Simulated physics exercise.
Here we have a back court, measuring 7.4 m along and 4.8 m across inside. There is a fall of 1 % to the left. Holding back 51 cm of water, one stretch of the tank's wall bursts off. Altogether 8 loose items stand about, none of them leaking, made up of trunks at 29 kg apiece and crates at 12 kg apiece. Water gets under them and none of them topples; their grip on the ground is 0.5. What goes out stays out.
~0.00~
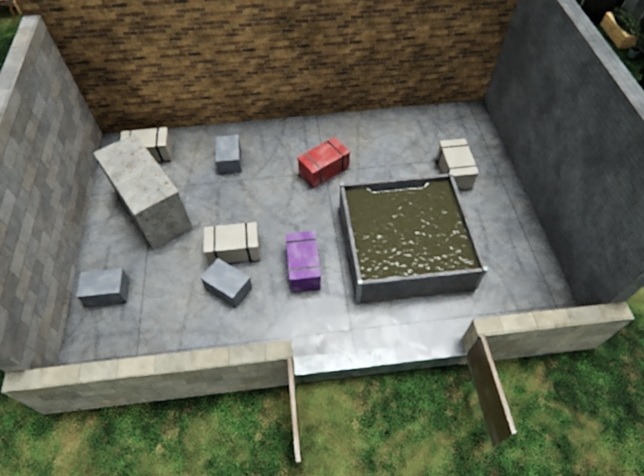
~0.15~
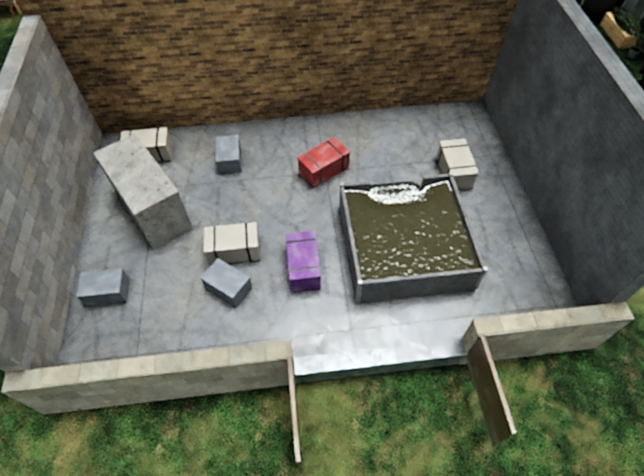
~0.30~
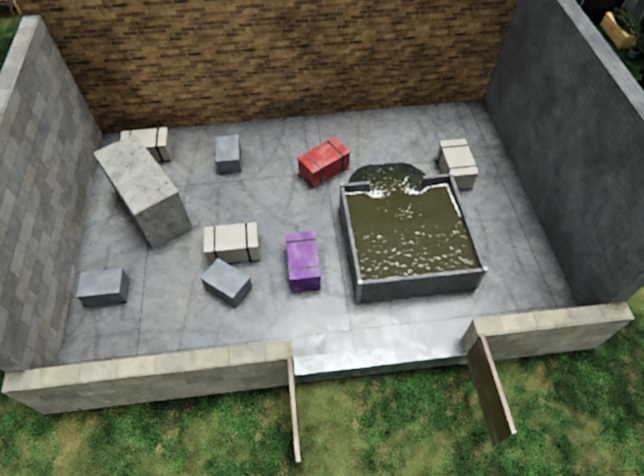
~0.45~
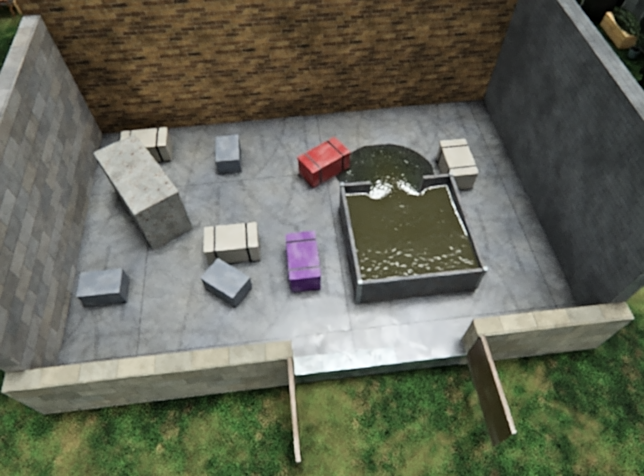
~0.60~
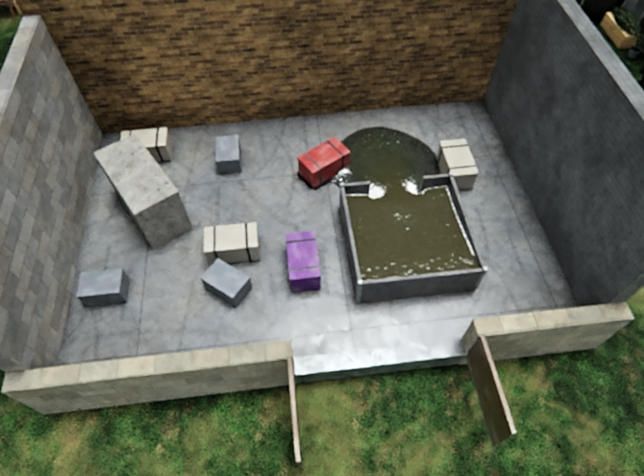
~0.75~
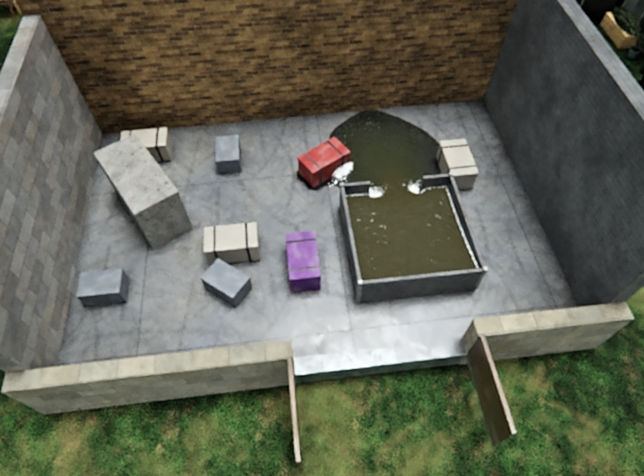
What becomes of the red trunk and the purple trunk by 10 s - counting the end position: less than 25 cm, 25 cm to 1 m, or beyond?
Final positions: The red trunk sits a little way off, the purple trunk stays near its start.
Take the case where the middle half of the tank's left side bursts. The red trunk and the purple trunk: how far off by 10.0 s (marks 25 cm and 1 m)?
The red trunk remains where it was; the purple trunk is swept a long way.
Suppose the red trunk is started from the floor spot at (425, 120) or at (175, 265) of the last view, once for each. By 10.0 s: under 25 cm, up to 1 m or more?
In that order: It goes a long way; it hardly budges.
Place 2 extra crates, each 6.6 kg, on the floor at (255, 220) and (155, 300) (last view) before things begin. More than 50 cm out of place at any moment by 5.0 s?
In sequence: Within it, then within it.
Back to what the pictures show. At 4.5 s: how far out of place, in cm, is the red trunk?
Roughly 50 cm.
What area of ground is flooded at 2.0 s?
About 11.5 m2.
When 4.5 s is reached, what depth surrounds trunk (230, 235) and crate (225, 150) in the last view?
Depth approx. 2 cm / 3 cm.
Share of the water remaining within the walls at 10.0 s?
Still held: Near 98 %.
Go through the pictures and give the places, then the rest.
In the first picture, the red trunk at (324, 154), on the bottom; the purple trunk at (303, 254), on the bottom; water covers 2.9 m2; 0 of 8 have shifted.
In the second picture, the red trunk at (324, 154) rests on the ground; the purple trunk at (303, 254) rests on the ground; water covers 3.3 m2; 0 of 8 have shifted.
In the third picture, the red trunk at (324, 154), on the bottom; the purple trunk at (303, 254) rests on the ground; water covers 3.9 m2; 0 of 8 have shifted.
In the fourth picture, the red trunk at (324, 154), on the bottom; the purple trunk at (303, 254) rests on the ground; water covers 4.6 m2; 0 of 8 have shifted.
In the fifth picture, the red trunk at (324, 154) rests on the ground; the purple trunk at (303, 254), on the bottom; 5.4 m2 under water; 0 of 8 have shifted.
In the sixth picture, the red trunk at (324, 154) rests on the ground; the purple trunk at (303, 254) rests on the ground; 6.2 m2 under water; 0 of 8 have shifted.
After 2.0 s the red trunk is near (303, 148), 0.4 m from its start, aground; the purple trunk is near (303, 254), 0.0 m from its start, aground; 0 of 8 are out; 0 afloat.
After 4.5 s the red trunk is near (298, 148), 0.5 m from its start, aground; the purple trunk is near (303, 254), 0.0 m from its start, aground; 0 of 8 are out; 0 afloat.
After 7.0 s the red trunk is near (298, 148), 0.5 m from its start, aground; the purple trunk is near (303, 254), 0.0 m from its start, aground; 0 of 8 are out; 0 afloat.
After 10.0 s the red trunk is near (298, 148), 0.5 m from its start, aground; the purple trunk is near (303, 254), 0.0 m from its start, aground; 0 of 8 are out; 0 afloat.
